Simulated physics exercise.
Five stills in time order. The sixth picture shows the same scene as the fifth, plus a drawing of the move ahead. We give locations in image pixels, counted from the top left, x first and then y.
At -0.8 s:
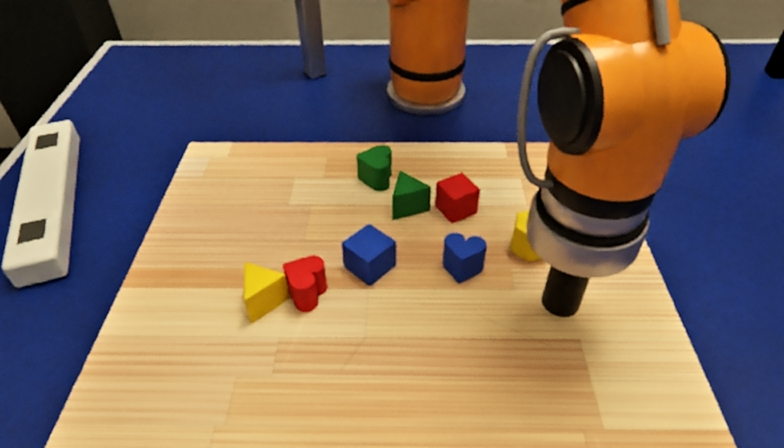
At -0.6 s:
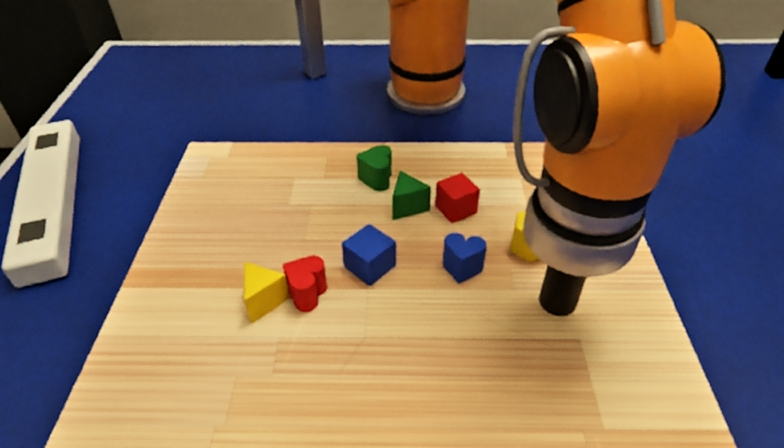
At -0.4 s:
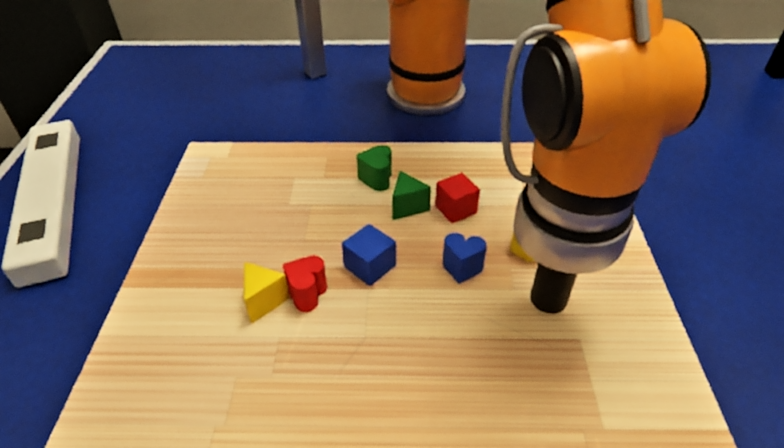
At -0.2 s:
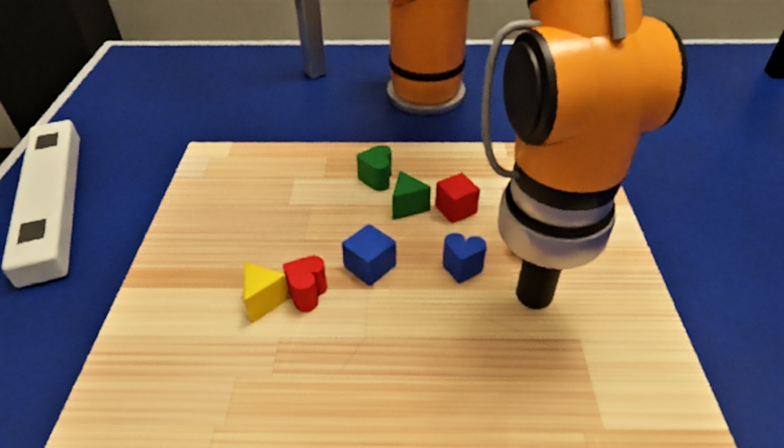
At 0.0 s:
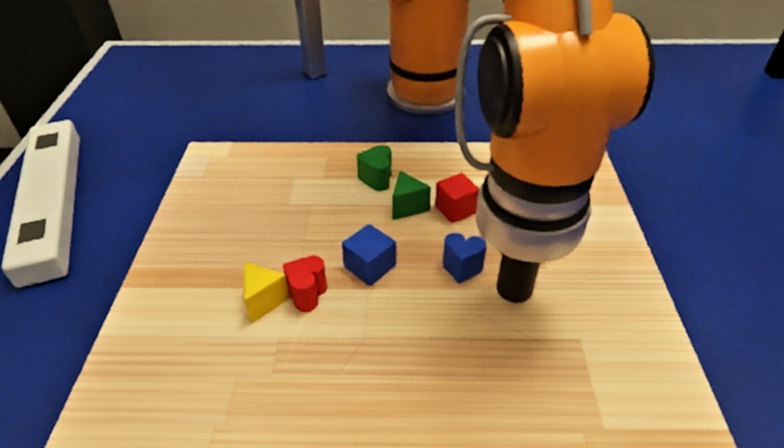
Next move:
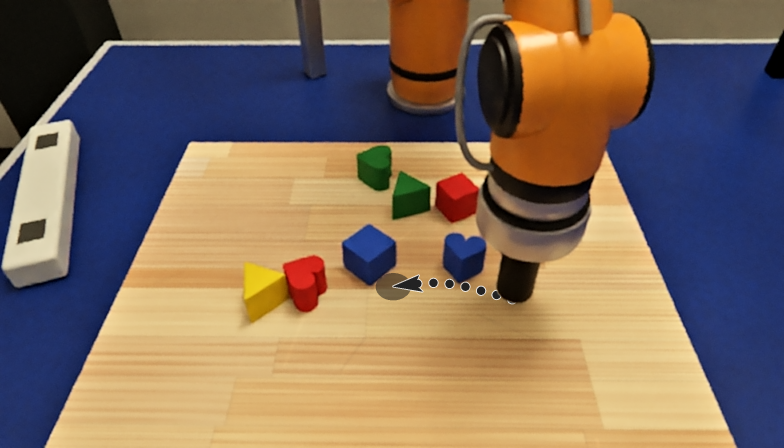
An orange robot arm with a short black bar slid slowly left across a wooden board, moving closer to a blue heart block, while the red, green, blue and yellow blocks stayed still.
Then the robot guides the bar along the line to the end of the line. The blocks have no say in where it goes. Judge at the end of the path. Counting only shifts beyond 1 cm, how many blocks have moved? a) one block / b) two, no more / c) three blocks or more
a - one block.
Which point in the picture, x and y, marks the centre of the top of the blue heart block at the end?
At (448, 235).
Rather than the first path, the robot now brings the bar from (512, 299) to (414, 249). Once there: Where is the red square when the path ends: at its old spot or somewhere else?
Right where it was.
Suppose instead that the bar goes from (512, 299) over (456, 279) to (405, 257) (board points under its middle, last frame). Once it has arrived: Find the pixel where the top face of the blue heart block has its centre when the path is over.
It comes to (427, 216).
Path on the board, from (512, 299) over (472, 288) and (433, 283) to (393, 286).
What follows on the original path. One third of the way, bar at (472, 278); blue heart block at (460, 241), turned 15° clockwise.
Two thirds of the way, bar at (431, 273); blue heart block at (448, 235), turned 40° clockwise.
At the end, bar at (393, 276); blue square in place; blue heart block at (448, 235), turned 40° clockwise.
